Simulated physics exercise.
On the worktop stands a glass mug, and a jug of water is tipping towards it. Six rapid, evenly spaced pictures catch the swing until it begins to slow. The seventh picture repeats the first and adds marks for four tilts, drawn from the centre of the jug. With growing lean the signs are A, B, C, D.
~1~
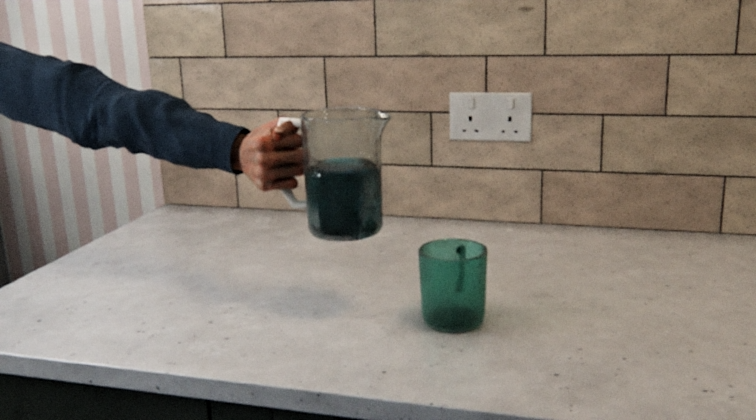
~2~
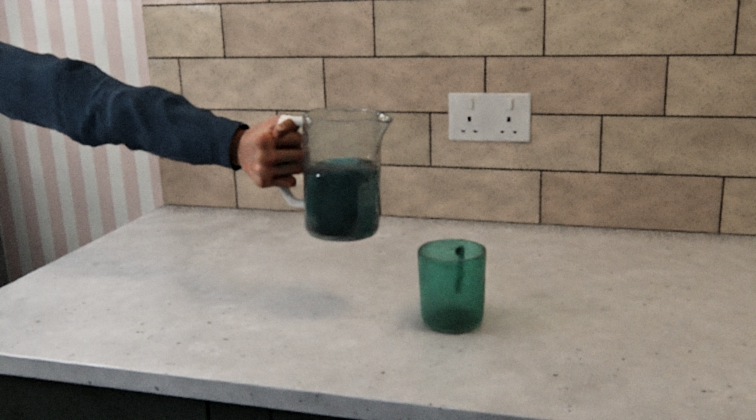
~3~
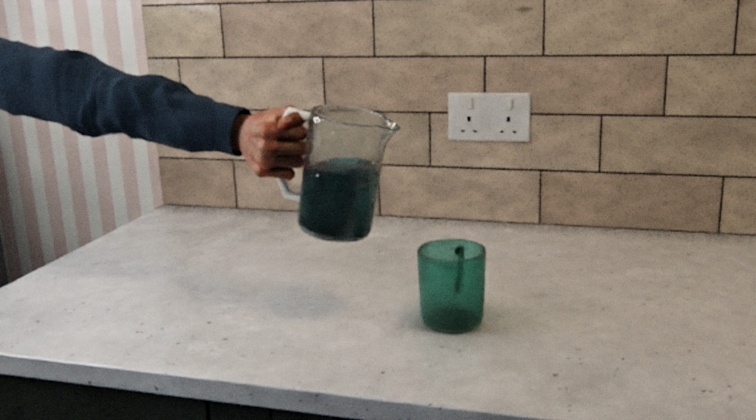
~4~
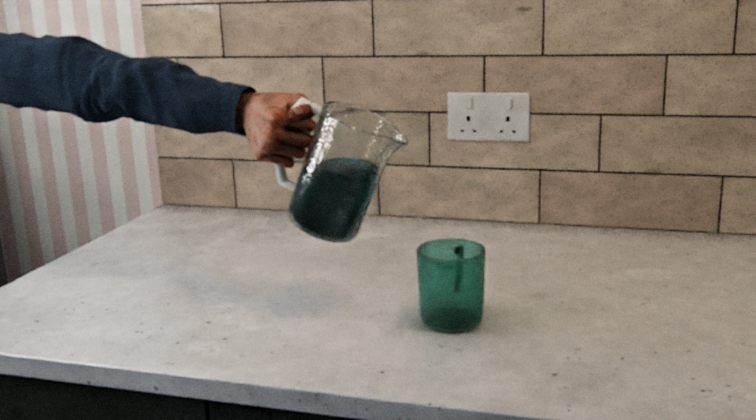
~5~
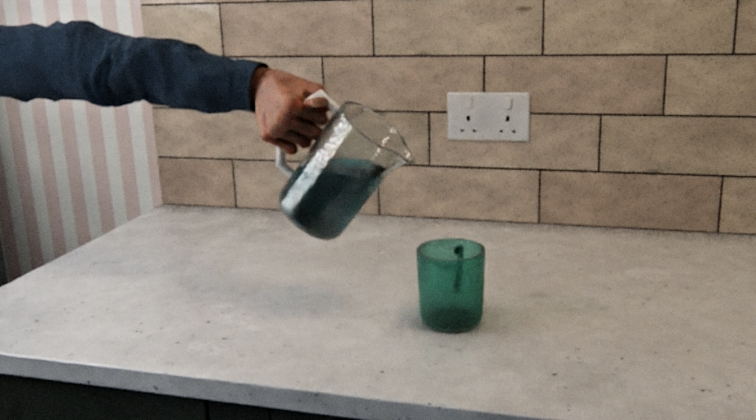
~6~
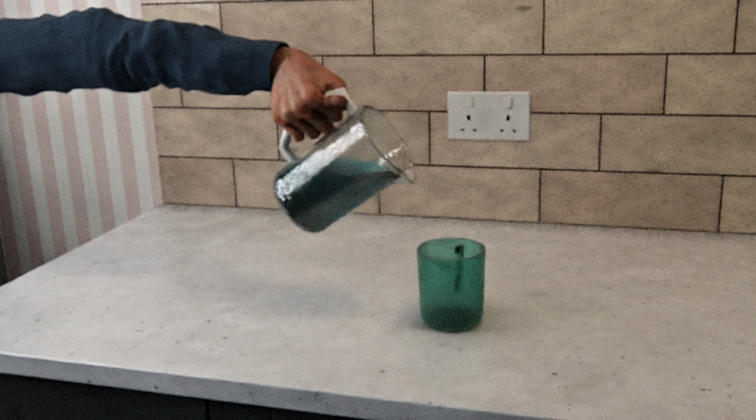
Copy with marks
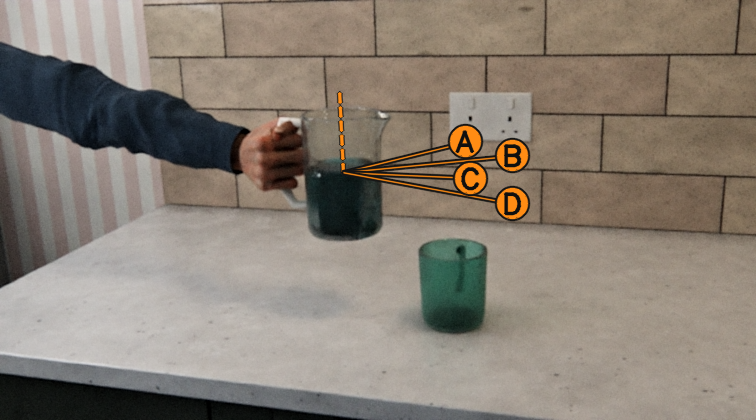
To begin with, a hand holds a clear glass jug of dark liquid upright above a pale worktop, to the left of a green glass mug. The hand then tilts the jug steadily to the right, its lip lowering towards the mug, until it leans steeply with the liquid still inside.
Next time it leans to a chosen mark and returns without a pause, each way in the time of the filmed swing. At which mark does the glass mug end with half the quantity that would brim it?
Use line A.
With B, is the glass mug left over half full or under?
Over half.
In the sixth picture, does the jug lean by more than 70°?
No.
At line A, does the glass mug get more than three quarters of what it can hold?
No, less.
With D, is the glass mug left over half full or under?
Over half.
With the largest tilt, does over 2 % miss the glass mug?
Yes.
On the marked copy, A at (448, 146); B at (495, 157); C at (453, 177); D at (495, 200).
If A is chosen, the glass mug ends with about 52 % of what it can hold.
If B is chosen, the glass mug ends with about 75 % of what it can hold.
If C is chosen, the glass mug ends with about 94 % of what it can hold; 4 % of the water is spilt.
If D is chosen, the glass mug ends with about 92 % of what it can hold; 19 % of the water is spilt.
